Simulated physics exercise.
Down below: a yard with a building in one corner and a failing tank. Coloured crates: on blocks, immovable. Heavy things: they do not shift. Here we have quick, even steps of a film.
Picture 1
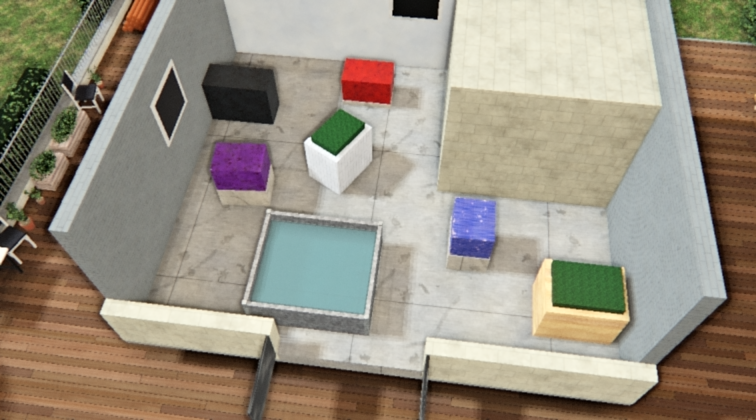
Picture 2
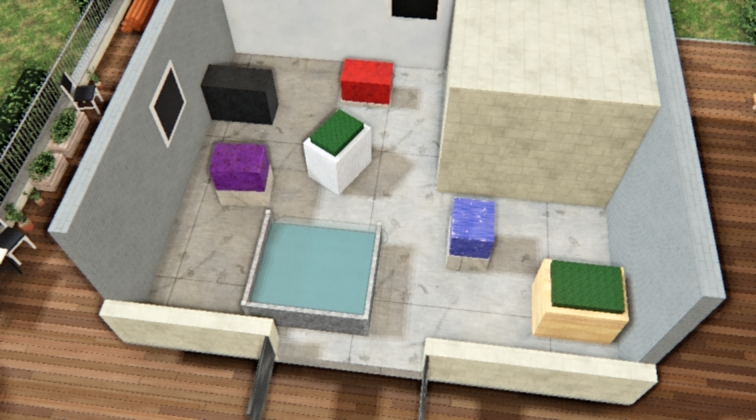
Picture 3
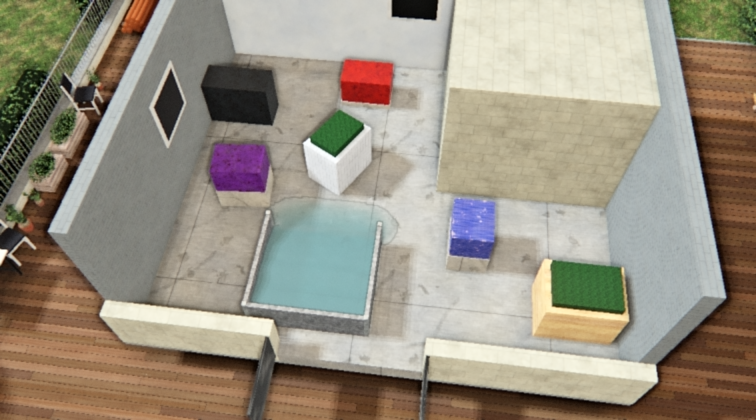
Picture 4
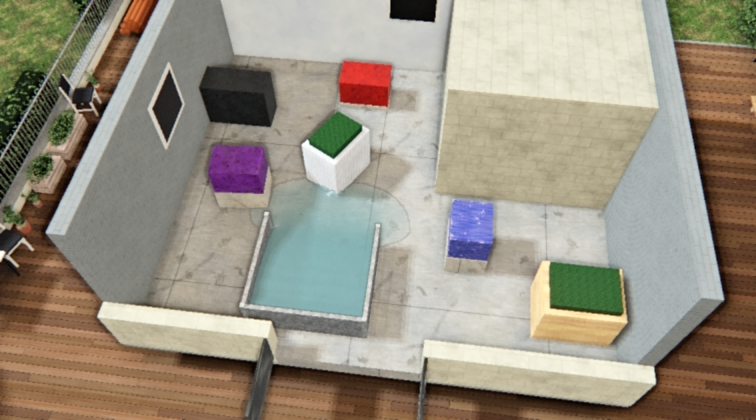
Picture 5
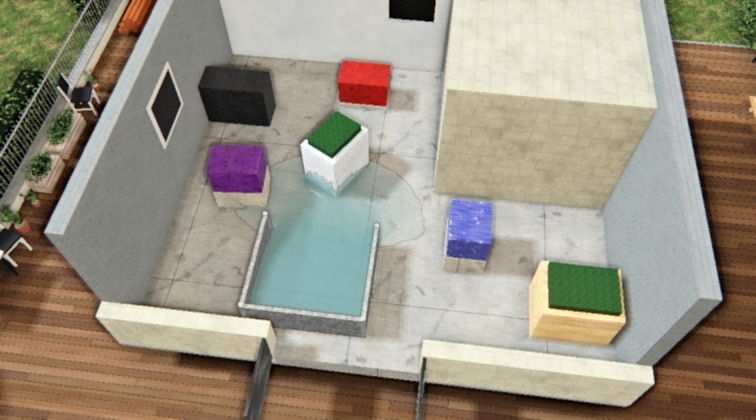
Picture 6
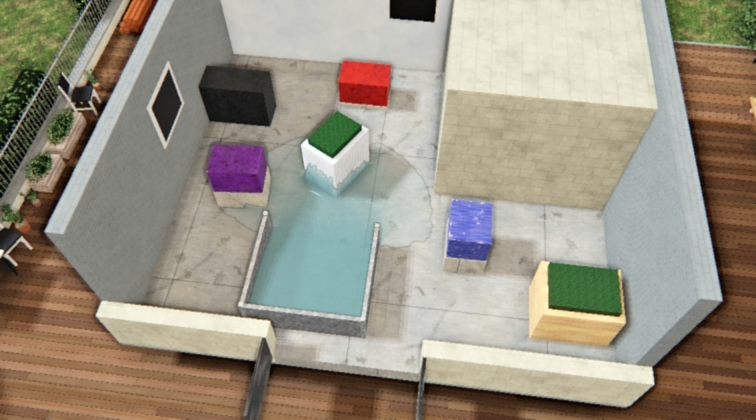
A walled yard with a pale block-like building in its far right corner is seen from high above, with wooden decking around it. A square tank of blue-green water sits near the front, with black, red, purple, blue and green-topped white and tan crates around it. The tank's far side opens and water pours out, spreading across the grey floor around the white crate, while the crates stay still.
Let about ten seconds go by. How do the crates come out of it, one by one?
One by one: The purple crate comes out dry; the blue crate comes out dry; the red crate comes out wet.
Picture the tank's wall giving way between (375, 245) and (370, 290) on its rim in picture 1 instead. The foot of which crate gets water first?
It's the blue crate.
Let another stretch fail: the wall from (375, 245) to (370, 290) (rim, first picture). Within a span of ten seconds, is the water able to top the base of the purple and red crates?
My reading: Purple stays untouched, red stays untouched.
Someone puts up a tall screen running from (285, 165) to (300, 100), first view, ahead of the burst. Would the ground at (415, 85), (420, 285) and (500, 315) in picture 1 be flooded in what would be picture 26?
In turn: Awash, free of water, not flooded.
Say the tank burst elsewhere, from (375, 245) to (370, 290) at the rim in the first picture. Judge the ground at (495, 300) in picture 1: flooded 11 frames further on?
Honestly, it looks soaked to me.
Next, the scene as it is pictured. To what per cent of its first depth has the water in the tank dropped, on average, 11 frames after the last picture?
Roughly 26 %.
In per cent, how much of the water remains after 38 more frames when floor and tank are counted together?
Around 100 parts in a hundred.
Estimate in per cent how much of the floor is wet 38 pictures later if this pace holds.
My estimate is near 75 per cent.
A moment on, water covers 30 % of the floor; the purple crate water round its plinth, the blue crate water round its plinth, the red crate water round its plinth.
Next, water covers 45 % of the floor; the purple crate water round its plinth, the blue crate water round its plinth, the red crate water round its plinth.
Then, water covers 60 % of the floor; the purple crate water round its plinth, the blue crate water round its plinth, the red crate water round its plinth.
Later, water covers 75 % of the floor; the purple crate water round its plinth, the blue crate water round its plinth, the red crate water round its plinth.
In the end, water covers 90 % of the floor; the purple crate stayed above the water, the blue crate stayed above the water, the red crate was topped.
